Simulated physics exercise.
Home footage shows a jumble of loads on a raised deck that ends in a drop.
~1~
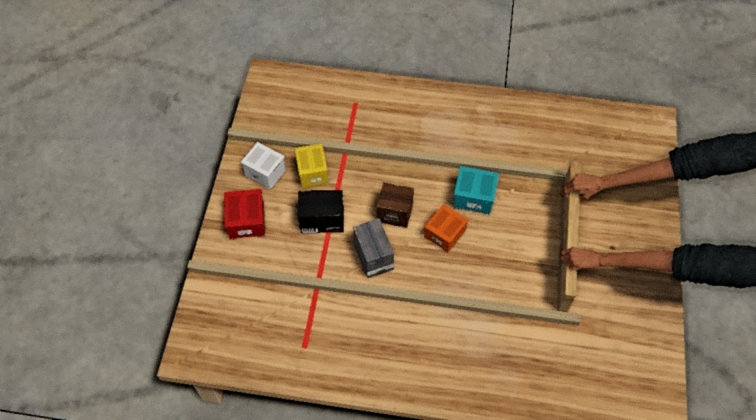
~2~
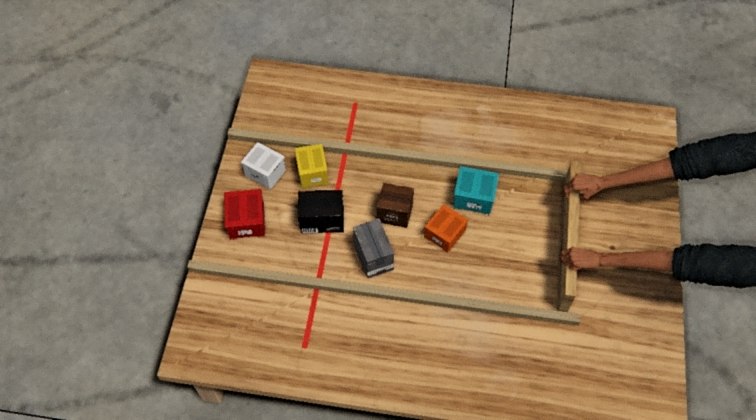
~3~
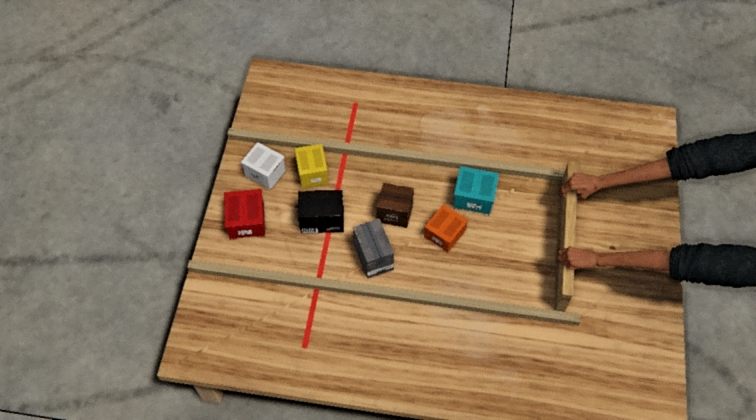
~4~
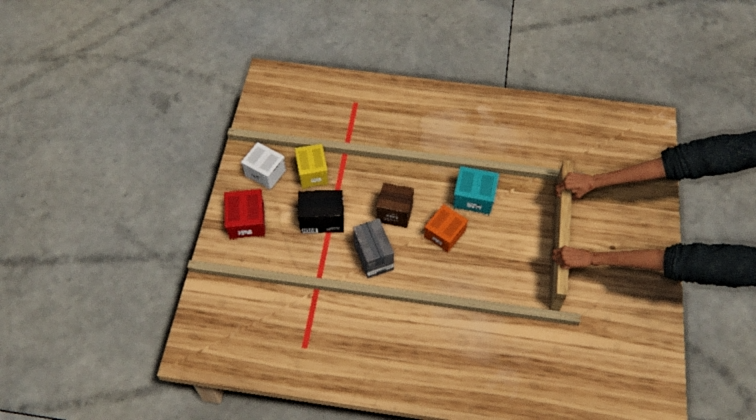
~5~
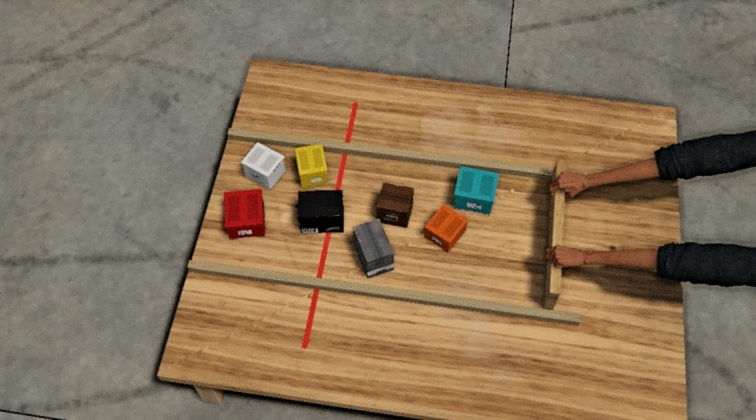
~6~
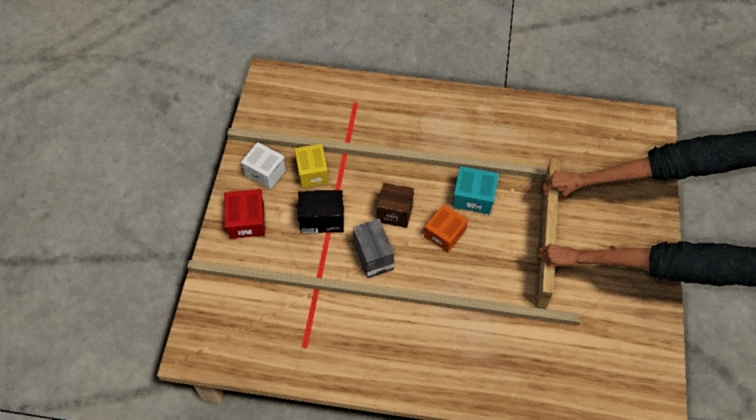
A wooden plank, held by two hands at the right, slides slightly left between two rails on a wooden table, while the colourful boxes scattered around a red line, including a turquoise one nearest the plank, stay still.
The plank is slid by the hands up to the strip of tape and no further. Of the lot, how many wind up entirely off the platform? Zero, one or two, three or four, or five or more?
Entirely off: Zero.
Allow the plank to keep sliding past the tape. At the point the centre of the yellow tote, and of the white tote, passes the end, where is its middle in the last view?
First near (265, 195), second near (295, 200).
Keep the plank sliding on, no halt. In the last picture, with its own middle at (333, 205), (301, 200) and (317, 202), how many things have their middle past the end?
First 0, then 1, then 1.
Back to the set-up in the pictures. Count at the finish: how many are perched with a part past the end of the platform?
The number is 1.
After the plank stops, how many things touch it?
The number is 3.
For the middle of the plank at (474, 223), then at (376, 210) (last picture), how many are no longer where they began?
So 1, and at the other place 5.
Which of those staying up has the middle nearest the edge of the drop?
Red tote.
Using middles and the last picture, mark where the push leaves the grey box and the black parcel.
Looks like one lands around (298, 250), and the other around (249, 212).
Soon after, none off yet; red tote at rest near (245, 215); white tote at rest near (264, 167); yellow tote at rest near (312, 167).
In the end, the number that fall off is zero.
